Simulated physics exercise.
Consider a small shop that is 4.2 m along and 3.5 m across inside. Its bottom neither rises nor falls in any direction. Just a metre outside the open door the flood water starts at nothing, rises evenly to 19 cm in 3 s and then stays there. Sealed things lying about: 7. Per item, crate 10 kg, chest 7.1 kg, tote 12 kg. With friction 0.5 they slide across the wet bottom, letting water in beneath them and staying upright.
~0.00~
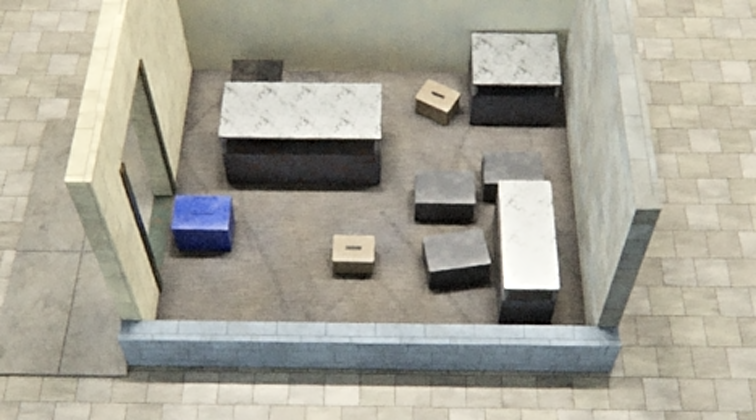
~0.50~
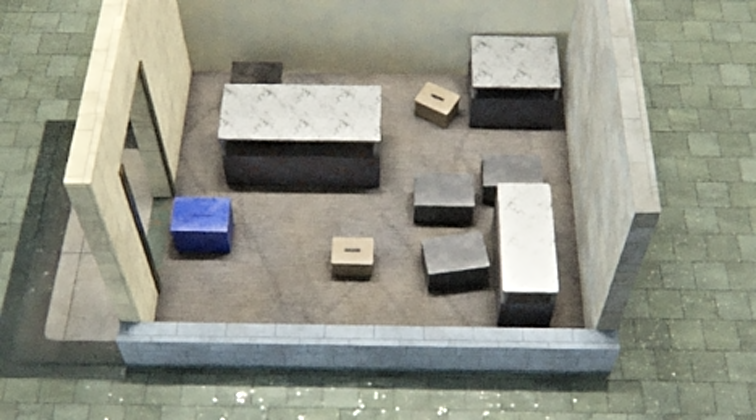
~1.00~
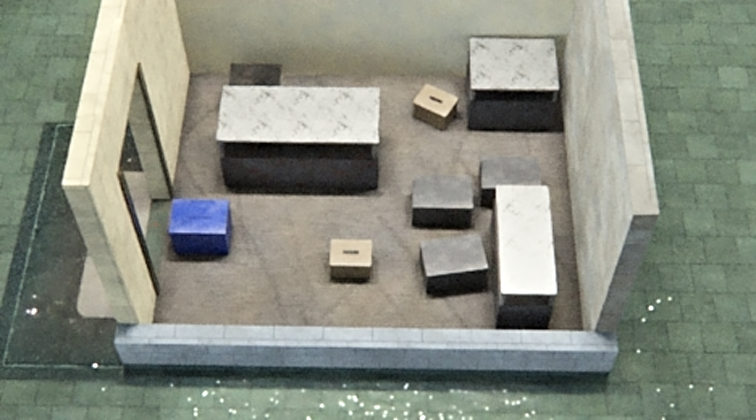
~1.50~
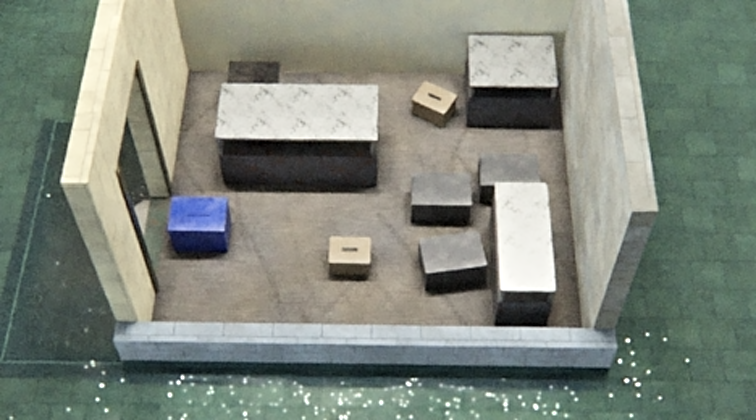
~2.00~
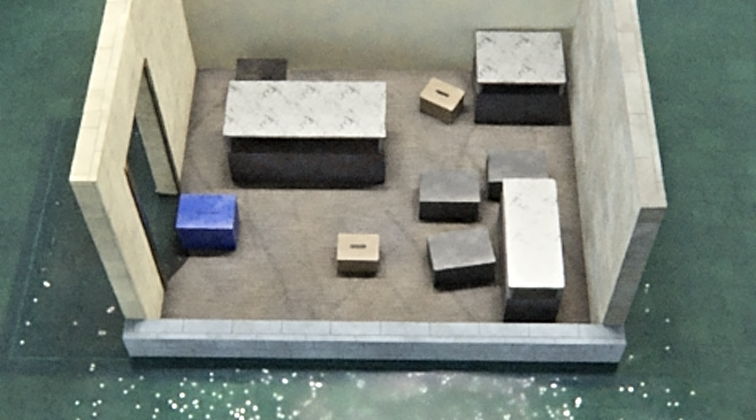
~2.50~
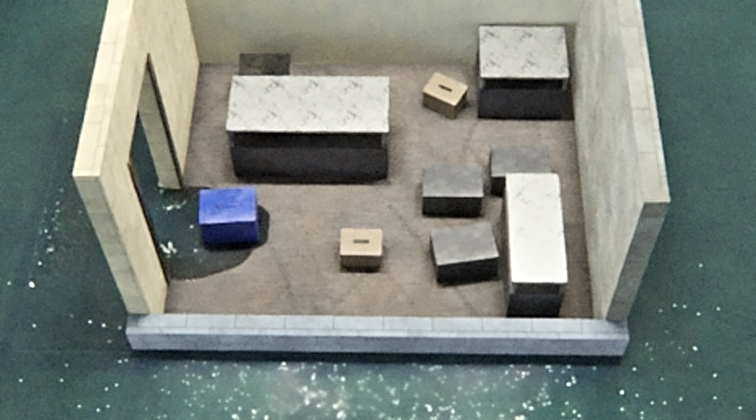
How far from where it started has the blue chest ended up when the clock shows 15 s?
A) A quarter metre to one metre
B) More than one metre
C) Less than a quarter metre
More than one metre.
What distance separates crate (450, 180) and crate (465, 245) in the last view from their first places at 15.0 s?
In turn: 250 cm, 80 cm.
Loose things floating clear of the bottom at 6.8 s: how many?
4.
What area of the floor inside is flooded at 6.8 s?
Roughly 10.0 m2.
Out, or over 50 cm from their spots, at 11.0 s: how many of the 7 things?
At that moment it comes to 4.
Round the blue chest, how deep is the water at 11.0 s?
Depth: About 12 cm.
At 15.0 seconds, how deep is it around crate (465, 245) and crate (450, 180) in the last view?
I'd estimate 15 cm for the first and 12 cm for the second.
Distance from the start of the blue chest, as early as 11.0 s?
Roughly 250 cm.
After 3.5 s the blue chest is near (295, 201), 0.8 m from its start, aground; 0 afloat.
After 6.8 s the blue chest is near (410, 248), 2.0 m from its start, afloat; 4 afloat.
After 11.0 s the blue chest is near (439, 254), 2.3 m from its start, afloat; 6 afloat.
After 15.0 s the blue chest is near (418, 235), 2.1 m from its start, afloat; 7 afloat.
